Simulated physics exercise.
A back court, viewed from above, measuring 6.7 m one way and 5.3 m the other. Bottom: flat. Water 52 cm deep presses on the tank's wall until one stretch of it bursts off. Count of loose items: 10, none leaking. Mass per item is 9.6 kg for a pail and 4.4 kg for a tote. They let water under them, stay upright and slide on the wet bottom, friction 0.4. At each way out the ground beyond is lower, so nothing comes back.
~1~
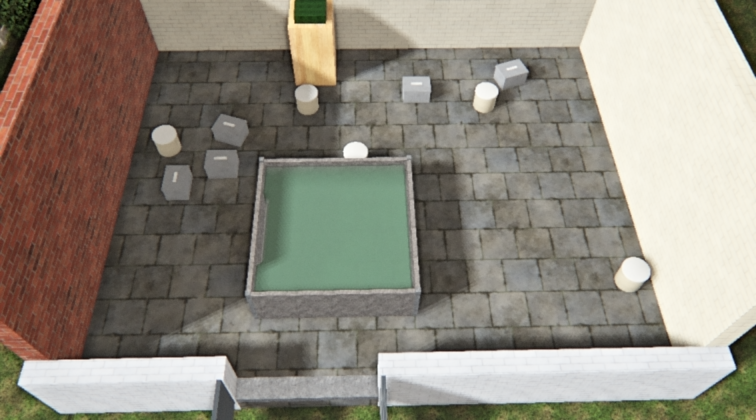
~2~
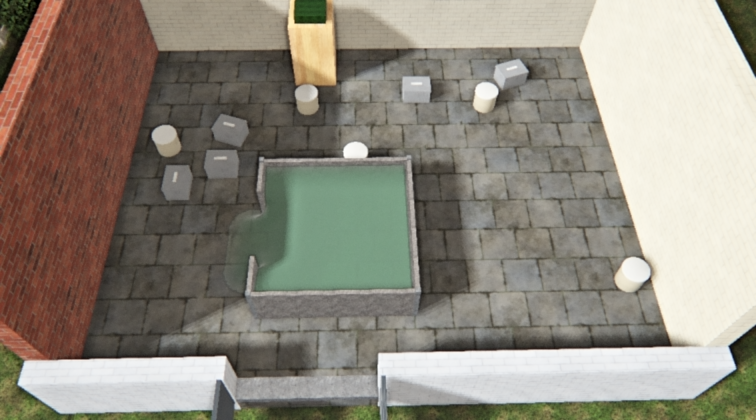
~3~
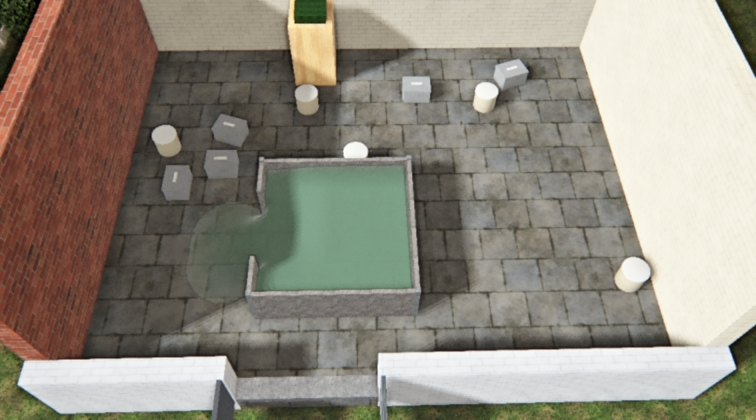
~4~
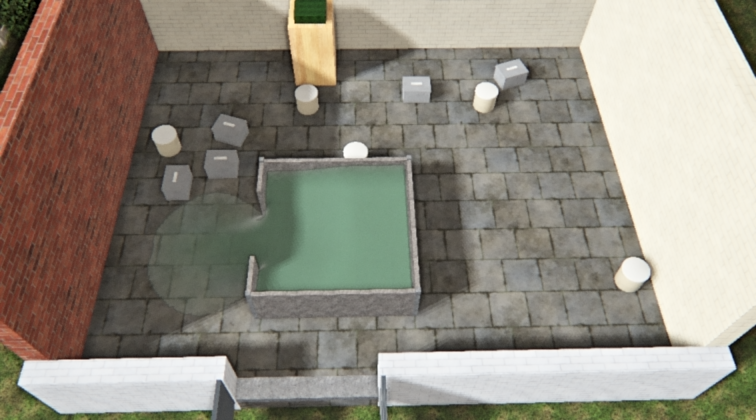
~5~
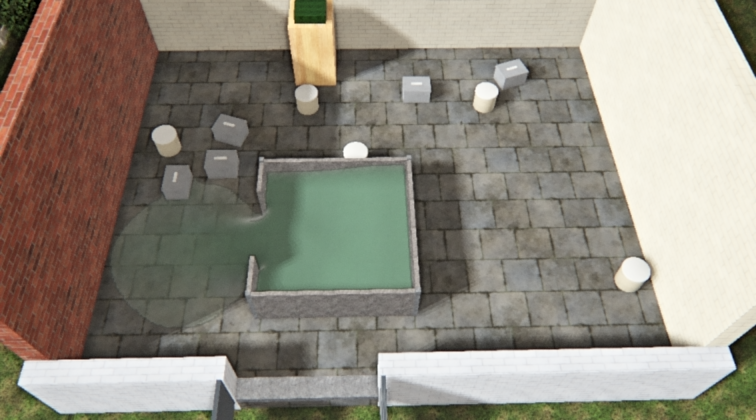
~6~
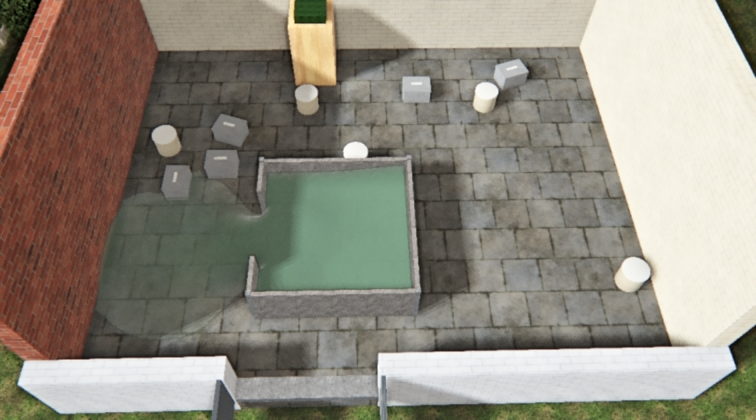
In a paved courtyard, green water spreads leftward from a gap in a stone-walled pool.
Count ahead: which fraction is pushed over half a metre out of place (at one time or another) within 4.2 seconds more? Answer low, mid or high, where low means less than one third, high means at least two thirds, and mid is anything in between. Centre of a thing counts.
Low.
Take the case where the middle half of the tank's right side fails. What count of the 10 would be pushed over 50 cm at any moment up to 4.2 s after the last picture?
You'd get 2 in that case.
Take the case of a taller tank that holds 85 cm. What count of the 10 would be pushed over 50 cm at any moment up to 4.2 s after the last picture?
You'd get 5 in that case.
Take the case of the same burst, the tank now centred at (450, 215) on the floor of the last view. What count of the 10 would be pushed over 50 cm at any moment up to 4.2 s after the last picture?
So the tally would be 4.
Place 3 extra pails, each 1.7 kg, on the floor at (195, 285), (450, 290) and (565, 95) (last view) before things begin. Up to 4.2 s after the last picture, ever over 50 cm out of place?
First exceeds it, second falls shy, third falls shy.
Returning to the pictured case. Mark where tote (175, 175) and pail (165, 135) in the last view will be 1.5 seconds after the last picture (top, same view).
About (152, 108) for the first and (184, 112) for the second.
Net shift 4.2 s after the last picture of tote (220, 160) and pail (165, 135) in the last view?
Object 1: 0 cm. Object 2: 120 cm.
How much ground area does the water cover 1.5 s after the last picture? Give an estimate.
Close to 10.5 m2, I'd say.
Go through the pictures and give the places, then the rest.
The first frame shows a tote at (175, 177) rests on the ground; a pail at (164, 134) rests on the ground; water covers 3.2 m2; 0 of 10 have shifted.
The second frame shows a tote at (175, 177) rests on the ground; a pail at (164, 134), on the bottom; water covers 3.7 m2; 0 of 10 have shifted.
The third frame shows a tote at (175, 177) rests on the ground; a pail at (164, 134), on the bottom; water covers 4.3 m2; 0 of 10 have shifted.
The fourth frame shows a tote at (175, 177), on the bottom; a pail at (164, 134), on the bottom; water covers 5.1 m2; 0 of 10 have shifted.
The fifth frame shows a tote at (175, 177) rests on the ground; a pail at (164, 134), on the bottom; 6.0 m2 under water; 0 of 10 have shifted.
The sixth frame shows a tote at (175, 177) rests on the ground; a pail at (164, 134) rests on the ground; water covers 6.6 m2; 0 of 10 have shifted.
Then, 0.4 s after the last picture 0 of 10 are over 50 cm from their spots; 0 afloat.
Then, 1.5 s after the last picture 1 of 10 are over 50 cm from their spots; 1 afloat.
Then, 2.8 s after the last picture 2 of 10 are over 50 cm from their spots; 1 afloat.
Then, 4.2 s after the last picture 3 of 10 are over 50 cm from their spots, and 3 have been at some point; 1 afloat.
